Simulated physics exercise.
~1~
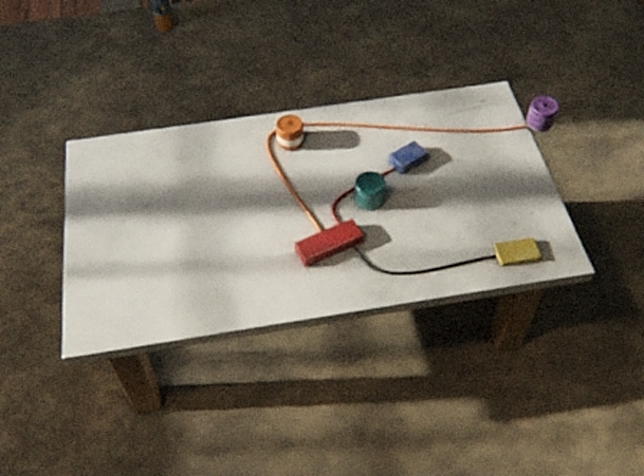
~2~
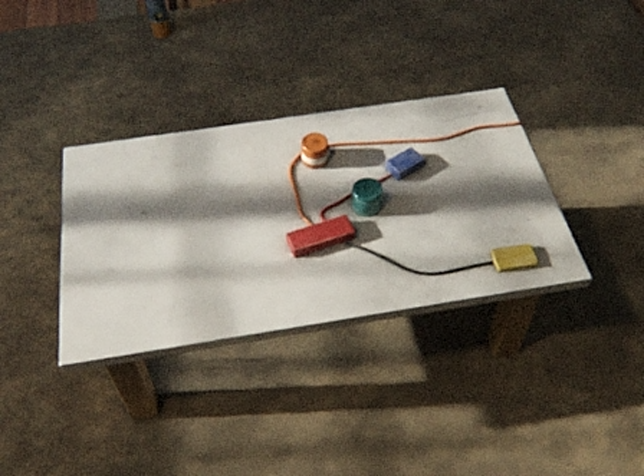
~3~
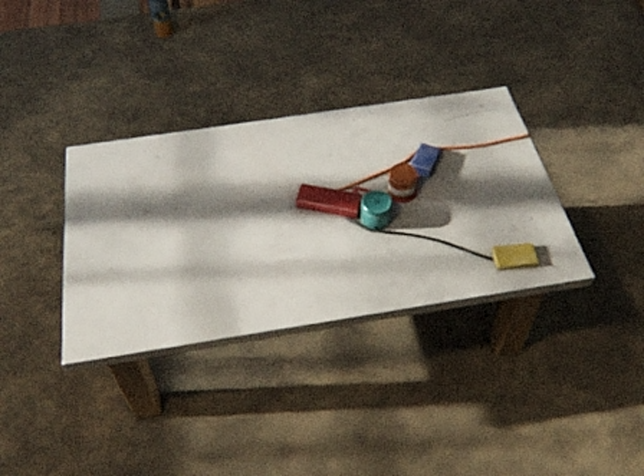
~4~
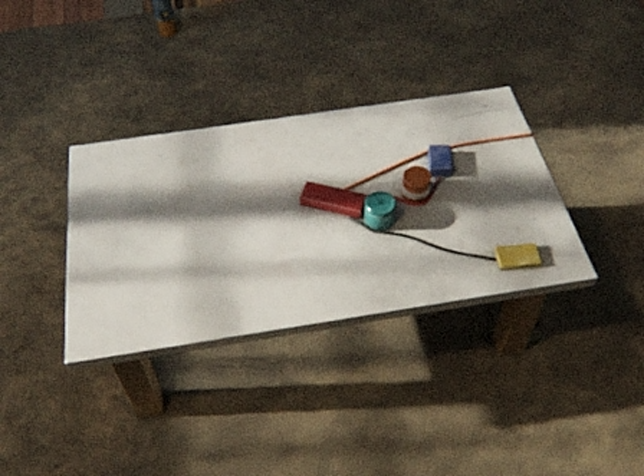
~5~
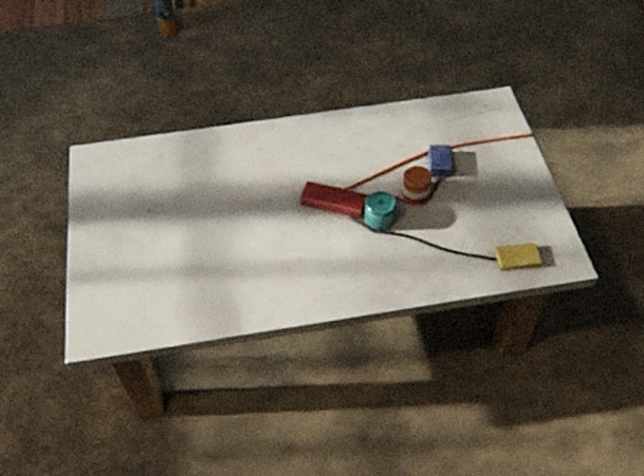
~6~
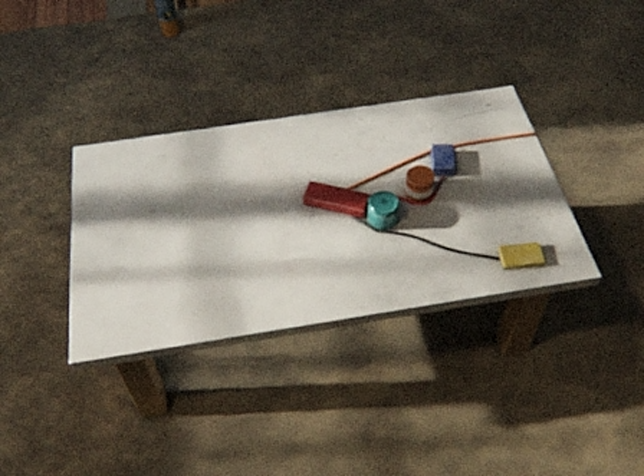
On a white table, the corded orange tin slides right against other items and stops.
